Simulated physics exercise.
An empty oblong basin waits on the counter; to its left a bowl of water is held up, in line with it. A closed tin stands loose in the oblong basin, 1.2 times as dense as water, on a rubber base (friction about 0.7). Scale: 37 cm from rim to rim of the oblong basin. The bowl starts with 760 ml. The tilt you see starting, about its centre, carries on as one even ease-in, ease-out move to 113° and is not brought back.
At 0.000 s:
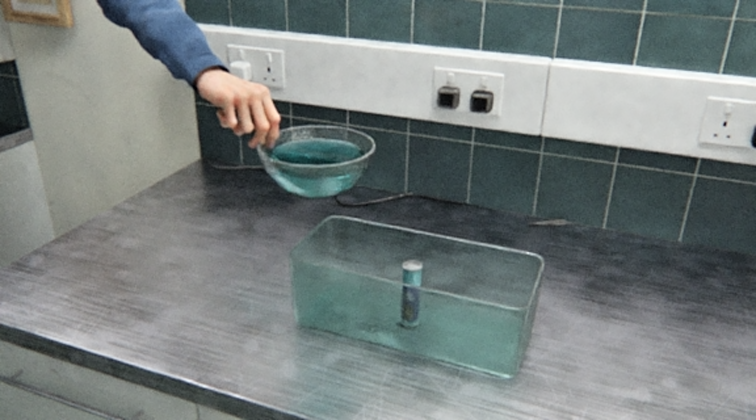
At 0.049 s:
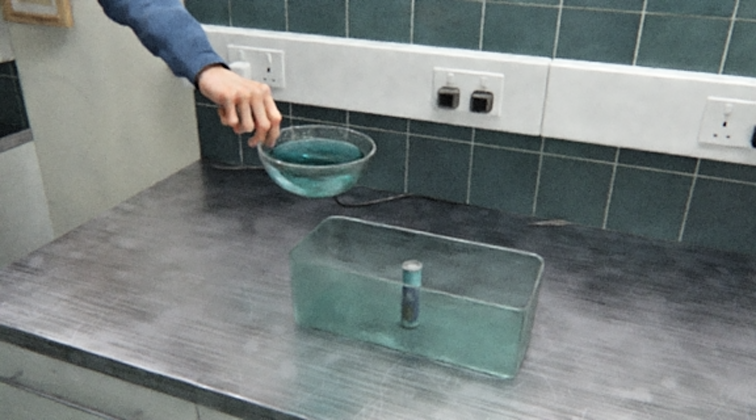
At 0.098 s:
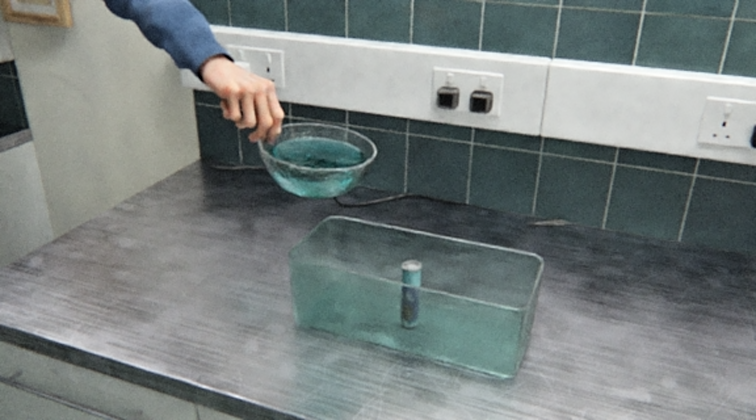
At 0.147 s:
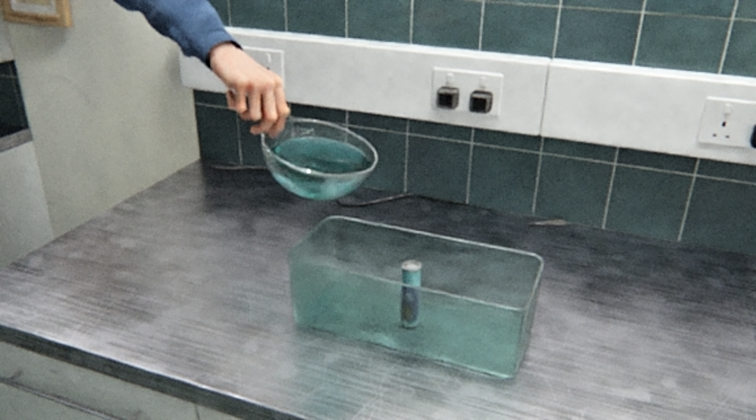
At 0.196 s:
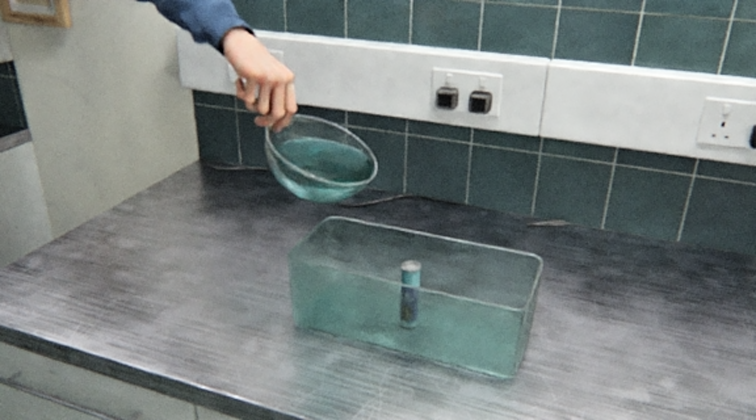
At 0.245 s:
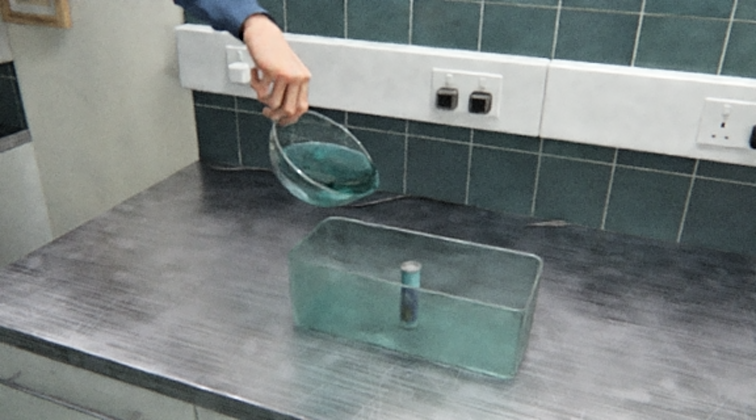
A hand tilting a glass bowl of blue-green water rightward beside a clear oblong basin with a small cylinder standing inside.
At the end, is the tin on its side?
It topples.
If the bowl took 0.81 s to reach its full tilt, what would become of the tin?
Then it topples.
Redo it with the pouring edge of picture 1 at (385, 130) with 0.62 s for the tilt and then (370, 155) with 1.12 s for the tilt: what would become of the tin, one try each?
First it goes over; then it keeps standing.
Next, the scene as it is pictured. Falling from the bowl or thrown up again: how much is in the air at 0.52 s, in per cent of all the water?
Some 18 per cent.
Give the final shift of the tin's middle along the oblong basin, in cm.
About 8.0 cm.
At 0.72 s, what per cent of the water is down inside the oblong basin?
About 98 per cent.
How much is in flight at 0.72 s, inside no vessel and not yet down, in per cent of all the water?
About 1 per cent.
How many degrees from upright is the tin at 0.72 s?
It is at some 25°.
By 0.52 s the tilt is 102° and 3 per cent is still to pour; the tin stands where it began.
By 0.72 s the tilt is 113° and 0 per cent is still to pour; the tin leans 25°.
By 0.92 s the tilt is 113° and 0 per cent is still to pour; the tin lies on its side.
By 1.15 s the tilt is 113° and 0 per cent is still to pour; the tin lies on its side.
At rest the tin lies on its side.
